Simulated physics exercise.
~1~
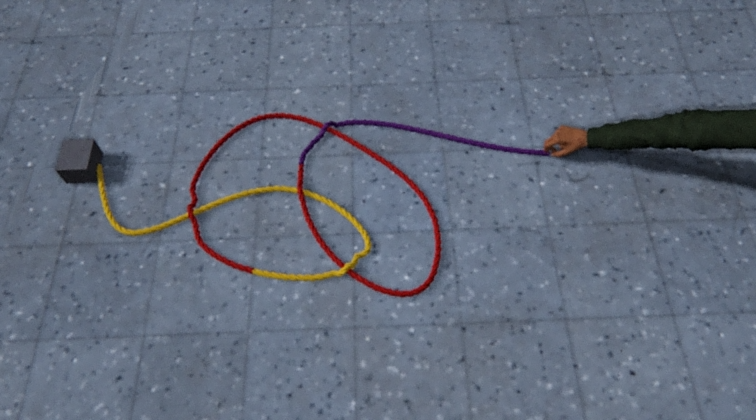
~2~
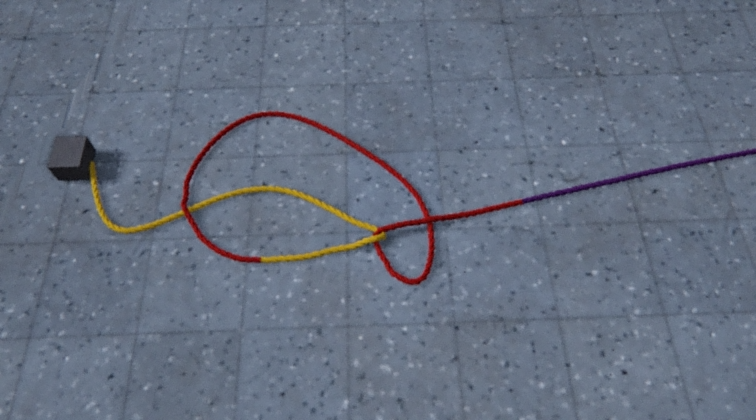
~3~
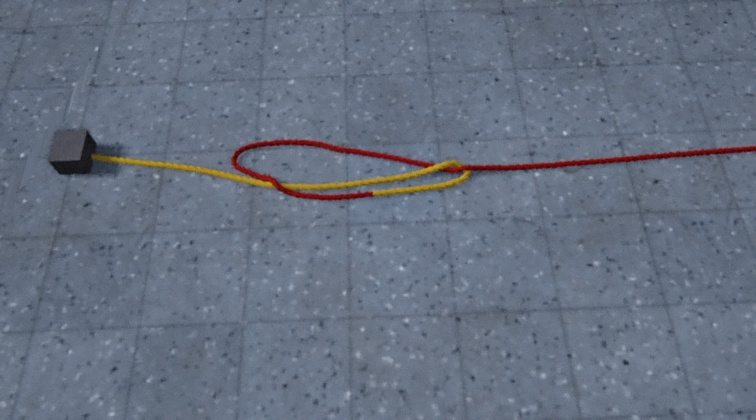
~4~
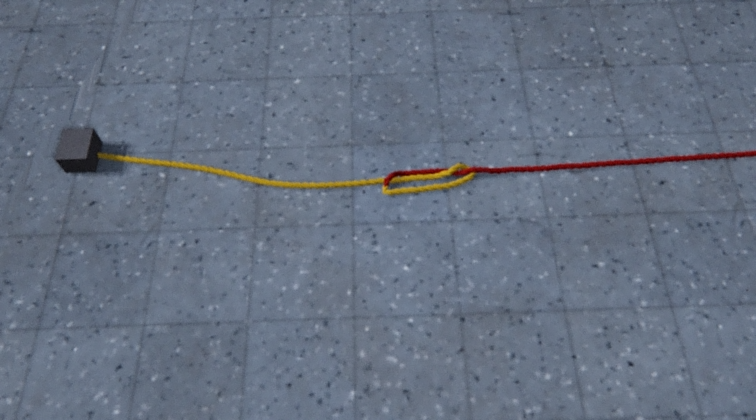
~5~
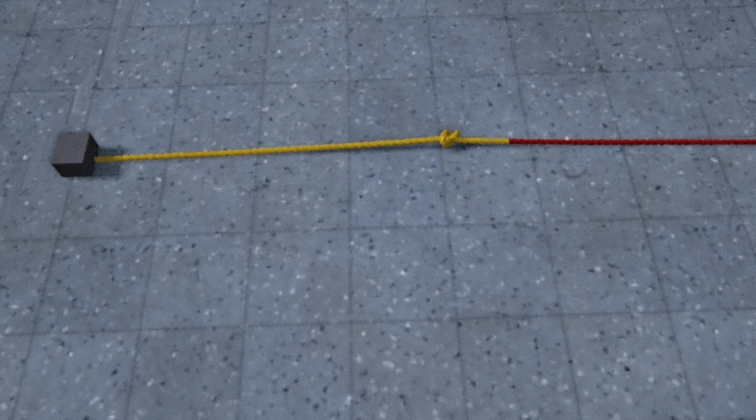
Looped yellow, red and purple rope being pulled right by a hand, its loops shrinking and tightening into a small yellow knot.
